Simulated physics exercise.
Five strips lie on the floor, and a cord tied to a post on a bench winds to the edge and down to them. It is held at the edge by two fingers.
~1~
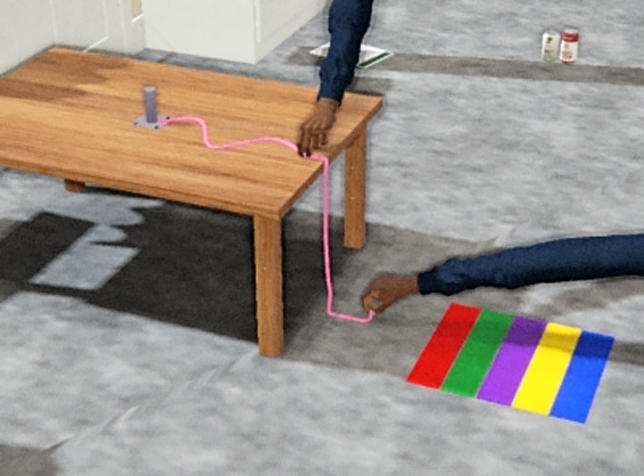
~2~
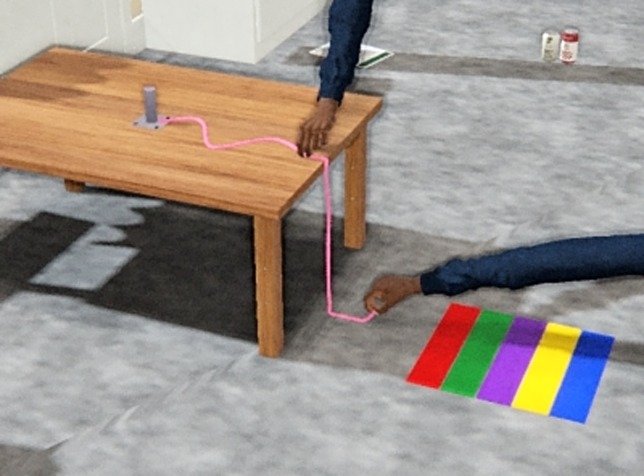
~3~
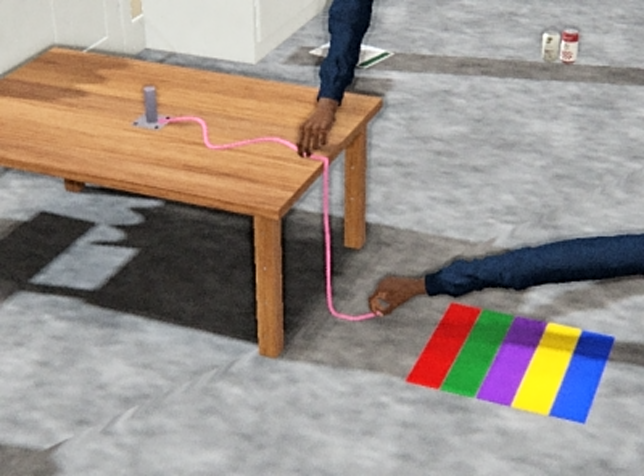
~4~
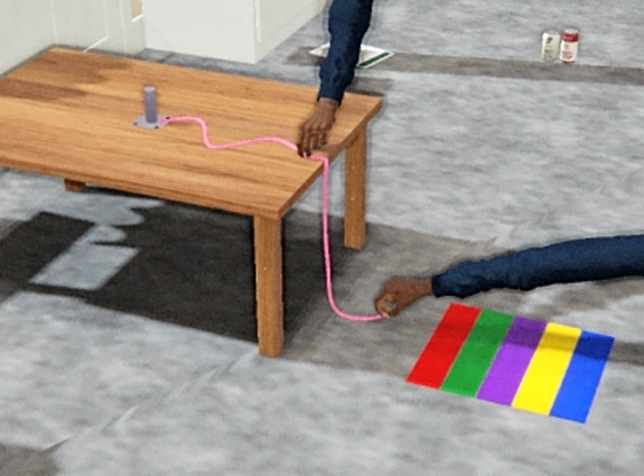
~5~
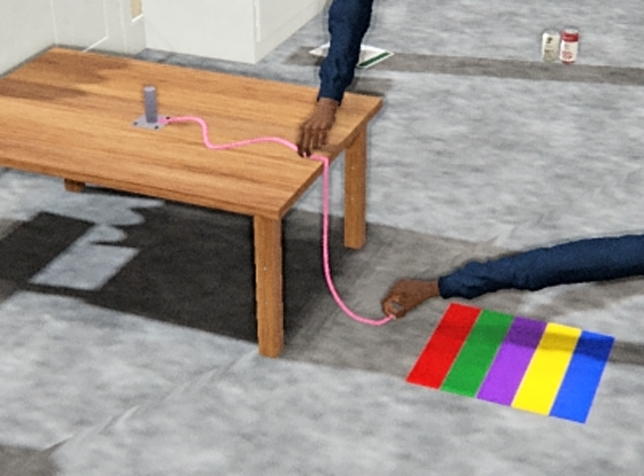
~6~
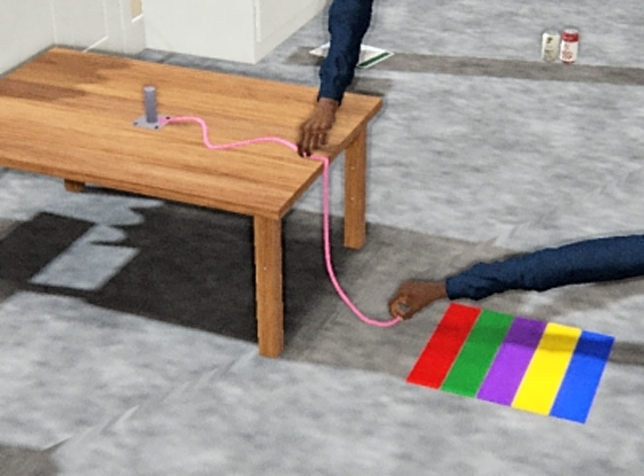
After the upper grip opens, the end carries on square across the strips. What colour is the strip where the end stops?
It is yellow.
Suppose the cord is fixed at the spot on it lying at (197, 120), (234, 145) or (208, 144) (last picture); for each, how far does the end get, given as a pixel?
It would sit near (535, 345) the first time, (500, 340) the second and (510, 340) the third.
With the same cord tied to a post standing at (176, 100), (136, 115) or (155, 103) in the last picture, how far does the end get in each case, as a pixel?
Roughly (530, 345), then (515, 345), then (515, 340).
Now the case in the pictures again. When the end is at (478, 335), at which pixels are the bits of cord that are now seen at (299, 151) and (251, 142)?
One lands at (330, 181), the other at (288, 152).
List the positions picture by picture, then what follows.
In the first frame, end (371, 311); red (431, 370); green (465, 378); purple (500, 386); yellow (536, 394); blue (573, 403).
In the second frame, end (374, 312); cord through (194, 119) (212, 147) (278, 141) (326, 170) (328, 238) (329, 300).
In the third frame, end (378, 313).
In the fourth frame, end (385, 314); cord through (194, 119) (212, 147) (278, 141) (326, 170) (326, 237) (331, 301).
In the fifth frame, end (392, 316).
In the sixth frame, end (399, 317); cord through (194, 119) (212, 147) (278, 141) (326, 170) (326, 237) (346, 301).
Early on, end near (478, 334); over green.
Midway, end near (522, 344); over purple.
At the end of the slack, end near (549, 350); over yellow. It gets as far as the yellow strip.
